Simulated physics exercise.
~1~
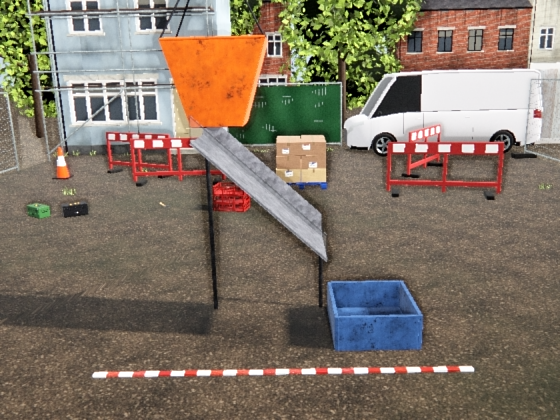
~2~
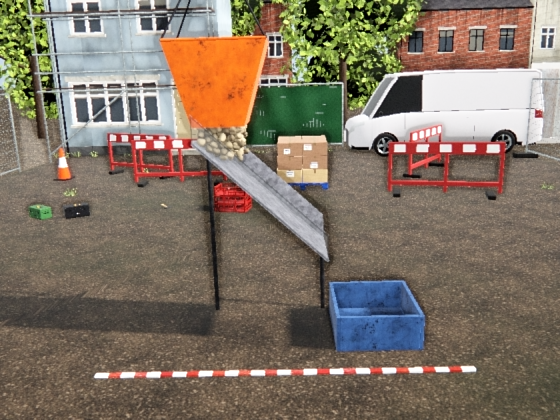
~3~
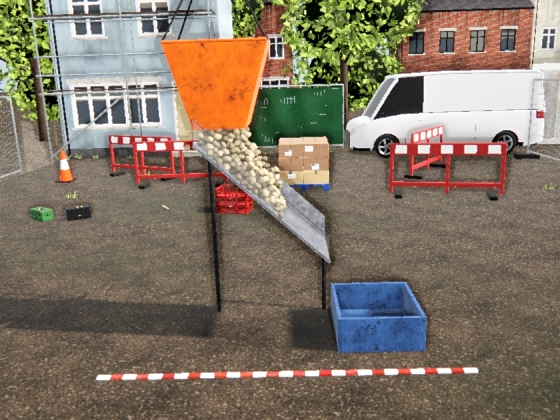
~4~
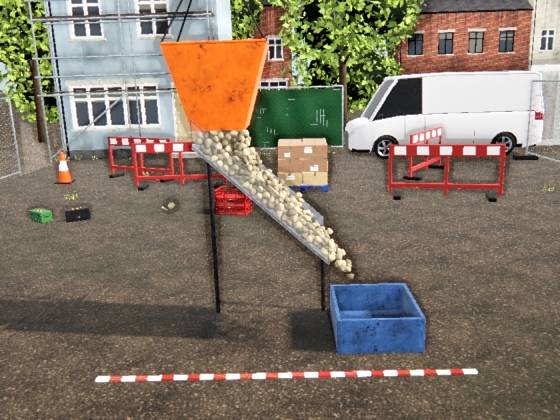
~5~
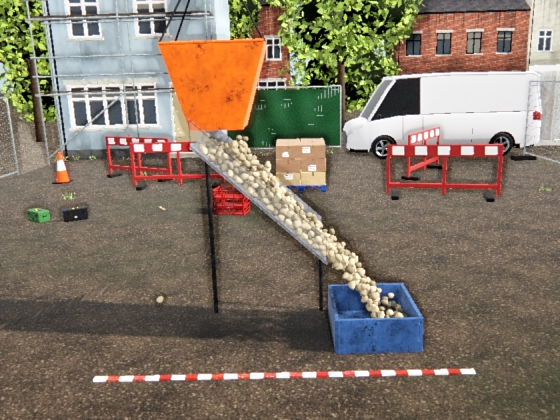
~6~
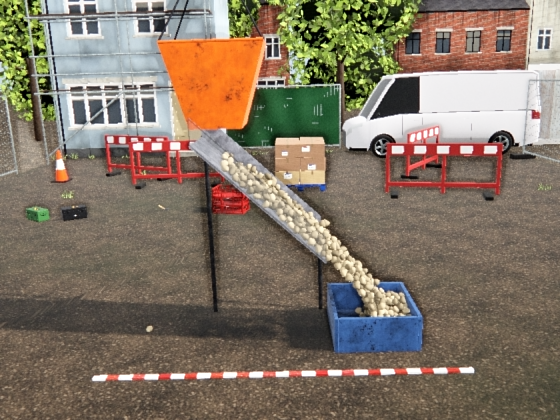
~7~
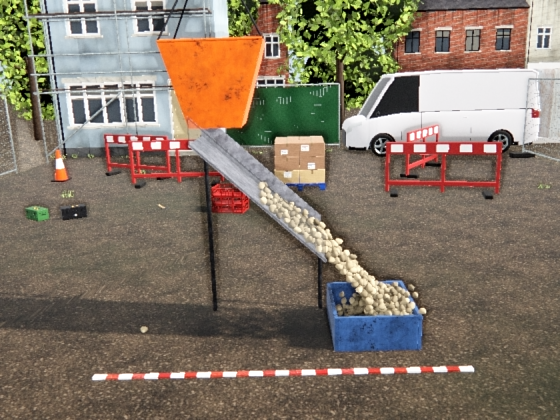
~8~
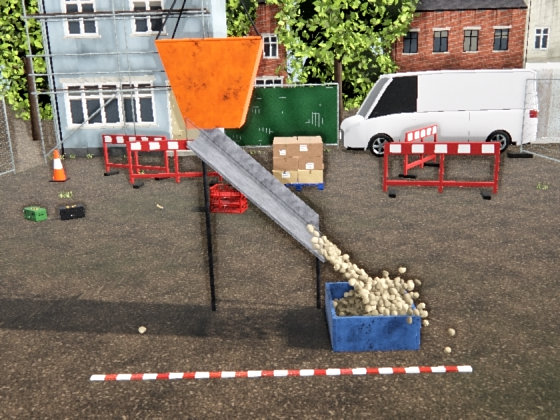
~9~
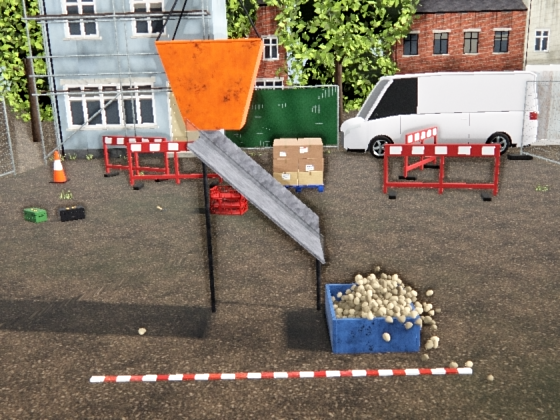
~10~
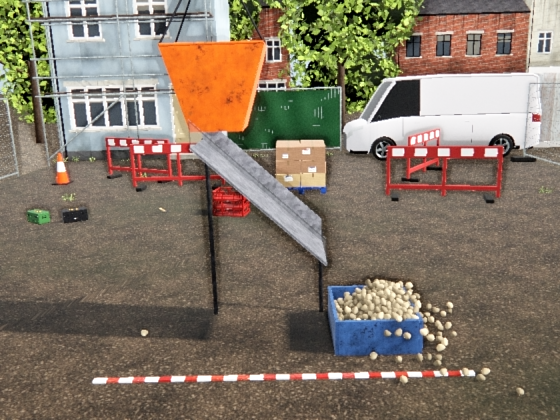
In a fenced yard with a white van and barriers, pale rounded stones drop from an orange skip onto a sloping grey chute and slide down rightward into a blue bin, heaping it full, while a few spill over and come to rest beside it on the right.
